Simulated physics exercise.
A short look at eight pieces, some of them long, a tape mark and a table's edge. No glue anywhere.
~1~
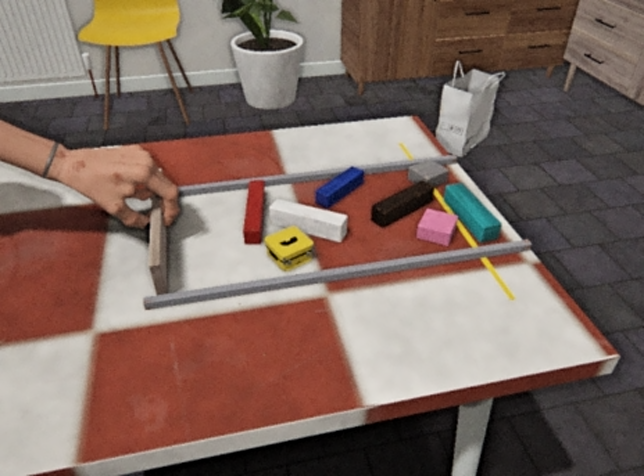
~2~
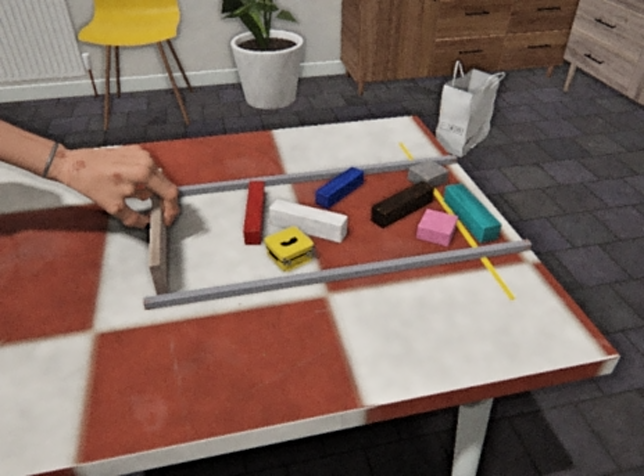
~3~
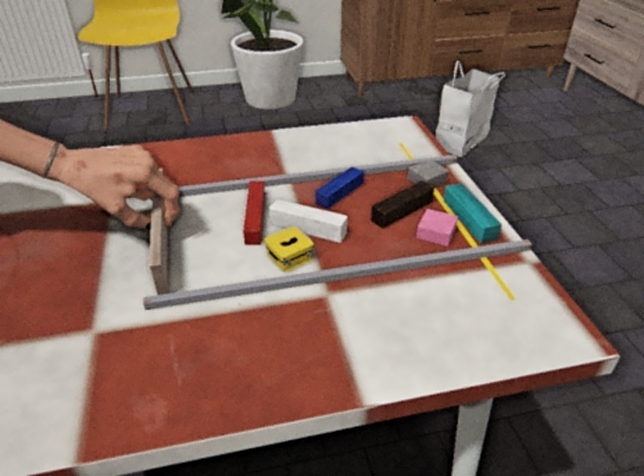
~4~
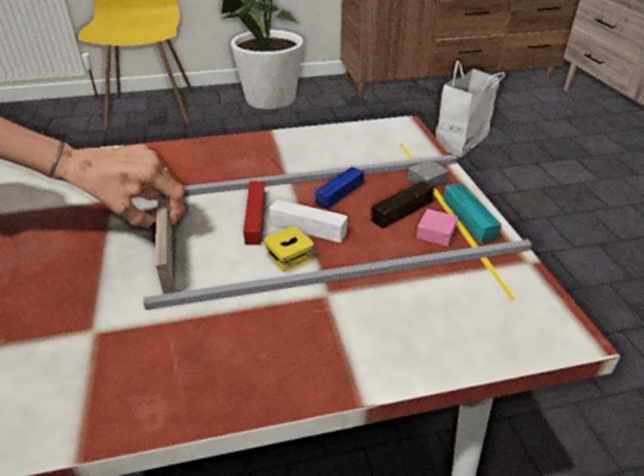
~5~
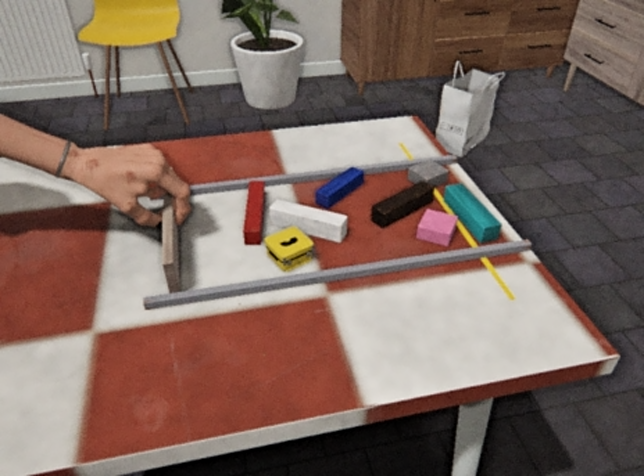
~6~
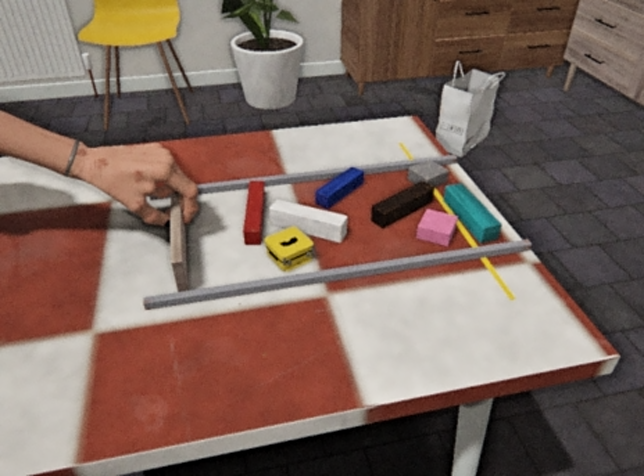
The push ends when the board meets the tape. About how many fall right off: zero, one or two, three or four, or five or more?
In the end the number that fall off is three or four.
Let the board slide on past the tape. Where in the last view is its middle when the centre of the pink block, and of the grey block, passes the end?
Near (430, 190) and (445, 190).
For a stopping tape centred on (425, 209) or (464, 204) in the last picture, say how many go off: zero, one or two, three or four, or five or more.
Taking them in turn, one to two; at least five.
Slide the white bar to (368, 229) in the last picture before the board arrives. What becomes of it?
From there it is kept.
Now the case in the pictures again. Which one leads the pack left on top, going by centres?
Foremost is the white bar.
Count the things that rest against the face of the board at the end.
The number is 2.
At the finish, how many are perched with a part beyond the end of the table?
The number is 1.
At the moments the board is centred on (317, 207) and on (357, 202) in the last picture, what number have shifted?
First 4, then 6.
Soon after, none off yet; turquoise stick at rest near (471, 212); grey block at rest near (428, 175); pink block at rest near (437, 227).
In the end, the number that fall off is three or four; gone, black bar, pink block, grey block and turquoise stick.
